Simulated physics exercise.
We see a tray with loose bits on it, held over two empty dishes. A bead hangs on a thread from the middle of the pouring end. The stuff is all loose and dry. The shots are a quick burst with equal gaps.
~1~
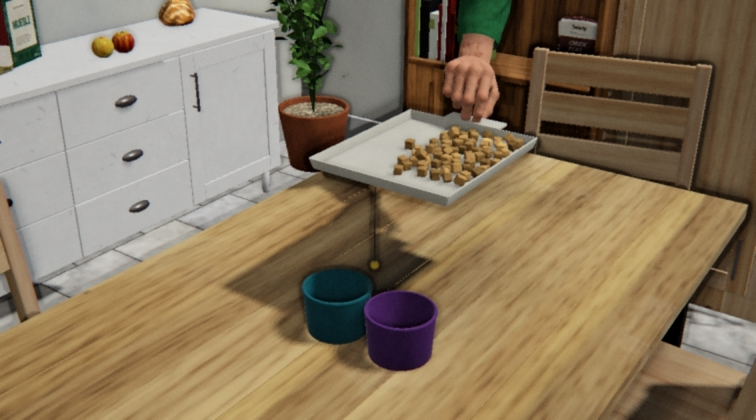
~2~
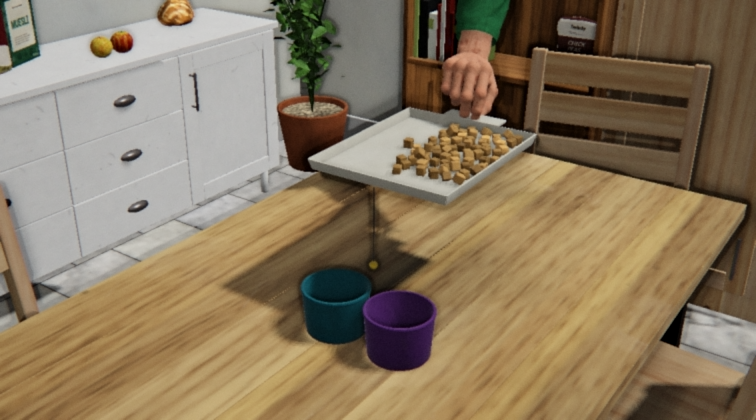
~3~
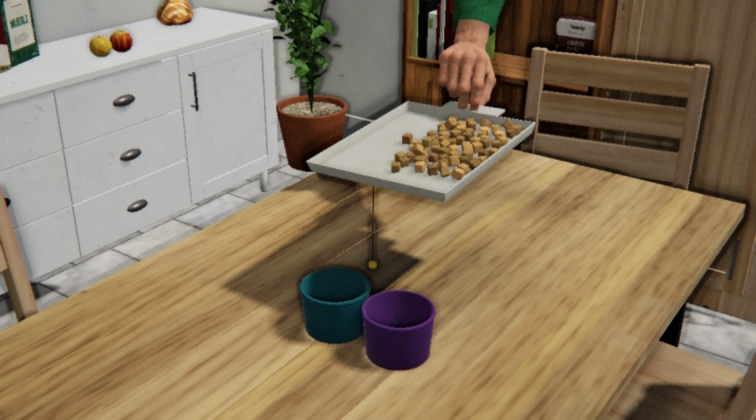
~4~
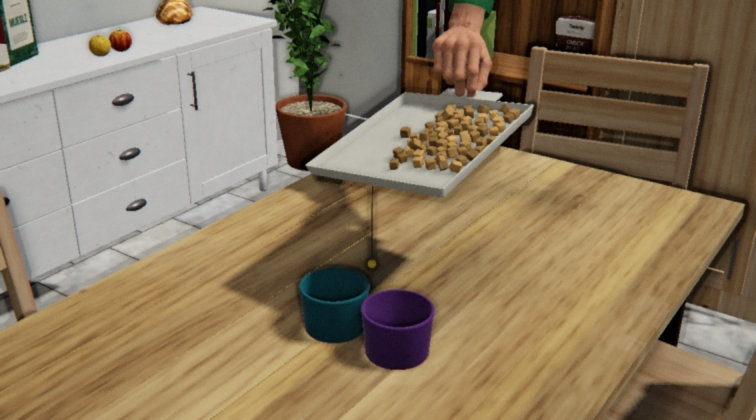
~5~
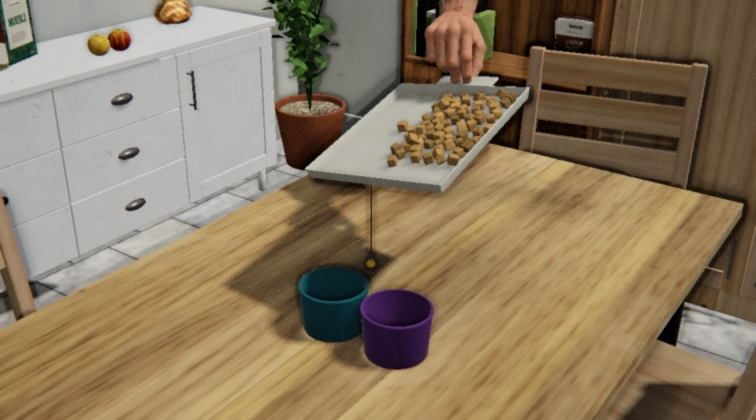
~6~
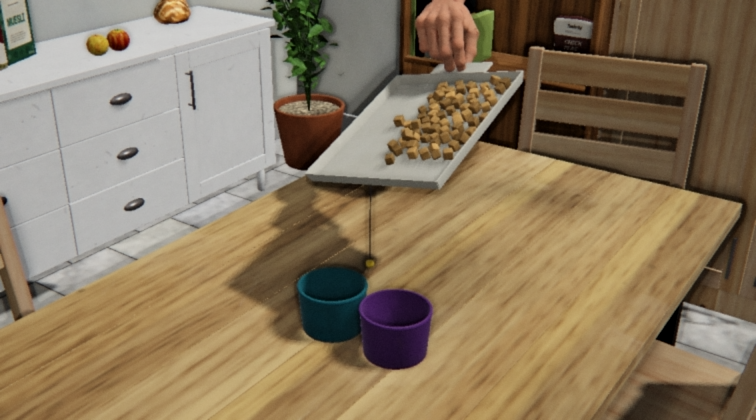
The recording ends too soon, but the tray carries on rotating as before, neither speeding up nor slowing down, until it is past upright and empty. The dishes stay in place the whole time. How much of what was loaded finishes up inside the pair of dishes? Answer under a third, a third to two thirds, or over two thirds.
Inside the pair of dishes: Under a third.
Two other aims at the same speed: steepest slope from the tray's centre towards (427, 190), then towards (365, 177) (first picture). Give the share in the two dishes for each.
It comes to about 20 per cent the first time and about 40 per cent the second.
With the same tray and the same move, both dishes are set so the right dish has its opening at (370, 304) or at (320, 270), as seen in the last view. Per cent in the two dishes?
First placement: Some 10 %; second placement: Some 50 %.
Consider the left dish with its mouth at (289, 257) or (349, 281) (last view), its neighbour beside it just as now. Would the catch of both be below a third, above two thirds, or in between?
Two tries, in turn: One to two thirds and below one third.
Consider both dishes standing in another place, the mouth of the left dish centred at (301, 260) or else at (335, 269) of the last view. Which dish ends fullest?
The one on the left side first, then the one on the left side.
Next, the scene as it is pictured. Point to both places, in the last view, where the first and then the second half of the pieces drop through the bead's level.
Around (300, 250) and then (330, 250).
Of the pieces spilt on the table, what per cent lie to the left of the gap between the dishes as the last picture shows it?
It works out to some 90 per cent.
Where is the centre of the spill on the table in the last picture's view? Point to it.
Roughly at pixel (299, 290).
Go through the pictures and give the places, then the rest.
In the first frame, corners of the pouring end at (313, 158) and (447, 195), level; middle of the load at (453, 152), small wooden cubes; left dish at (317, 317); right dish at (381, 343); bead on its thread at (375, 265).
In the second frame, corners of the pouring end at (312, 158) and (446, 194), level; middle of the load at (452, 150).
In the third frame, corners of the pouring end at (311, 161) and (444, 191), tipped barely, lowest at the left corner; middle of the load at (451, 144).
In the fourth frame, corners of the pouring end at (310, 164) and (442, 187), tipped a little, lowest at the left corner; middle of the load at (449, 135).
In the fifth frame, corners of the pouring end at (309, 168) and (439, 183), tipped clearly, lowest at the left corner; middle of the load at (446, 125).
In the sixth frame, corners of the pouring end at (308, 172) and (436, 179), tipped clearly, lowest at the left corner; middle of the load at (442, 117); left dish at (312, 316); right dish at (376, 342).
Soon after the last picture, tray tipped steeply; nearly all on the tray; a small part in the air.
A little later, tray tipped past a quarter turn; about a quarter on the tray; a small part in the left dish; about half outside both; about a quarter in the air.
Later still, tray tipped past a quarter turn; a small part in the left dish; most outside both.
At rest, tray tipped past a quarter turn; none in the right dish; a small part in the left dish; most outside both.
